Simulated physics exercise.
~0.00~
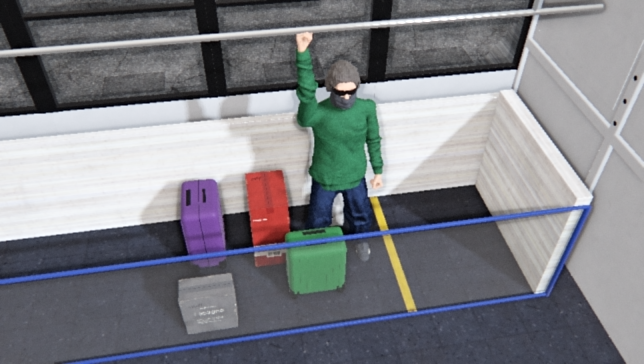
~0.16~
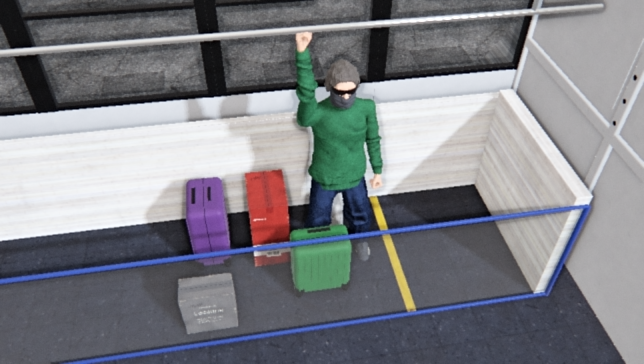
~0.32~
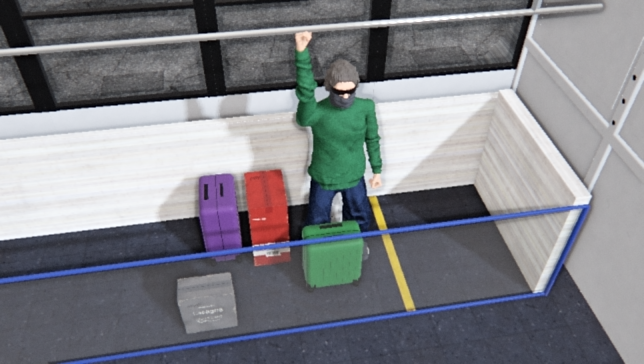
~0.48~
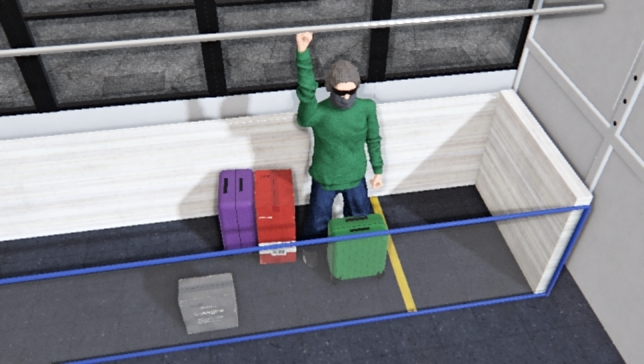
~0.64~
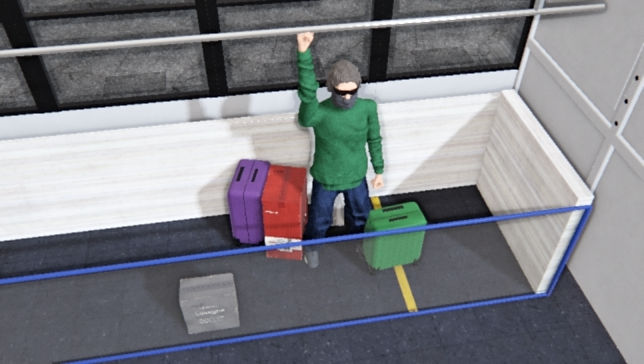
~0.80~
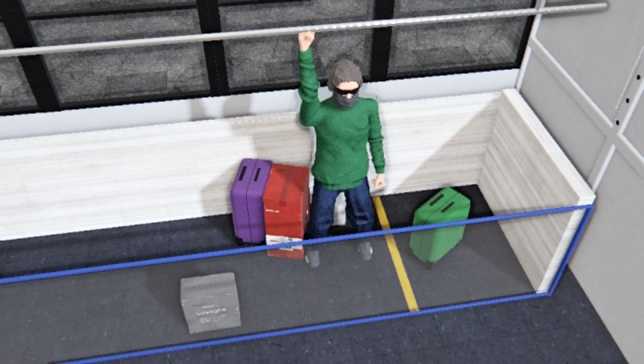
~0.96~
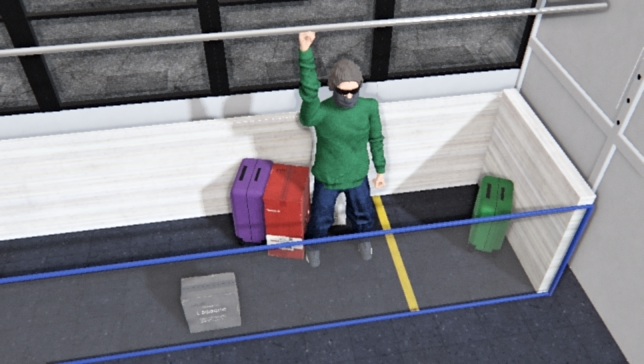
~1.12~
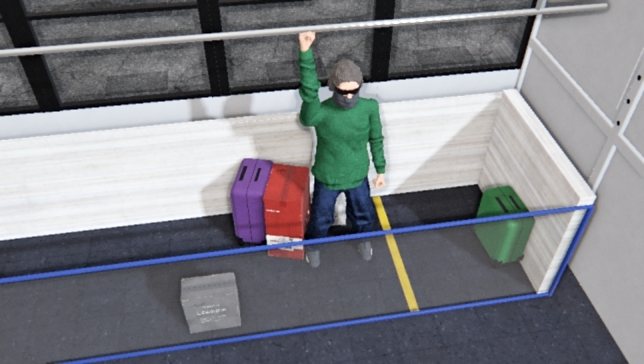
At first, a person in a green sweater and dark glasses grips an overhead rail, with a purple case, a red bag, a green case and a grey carton standing left of a yellow floor line. The green case and the purple case begin sliding to the right. The purple case closes up beside the red bag, which shifts slightly right. Meanwhile the green case rolls across the yellow line, turning as it goes, and reaches the right end of the bay. It ends upright beyond the line, while the purple case, red bag and carton remain short of it.
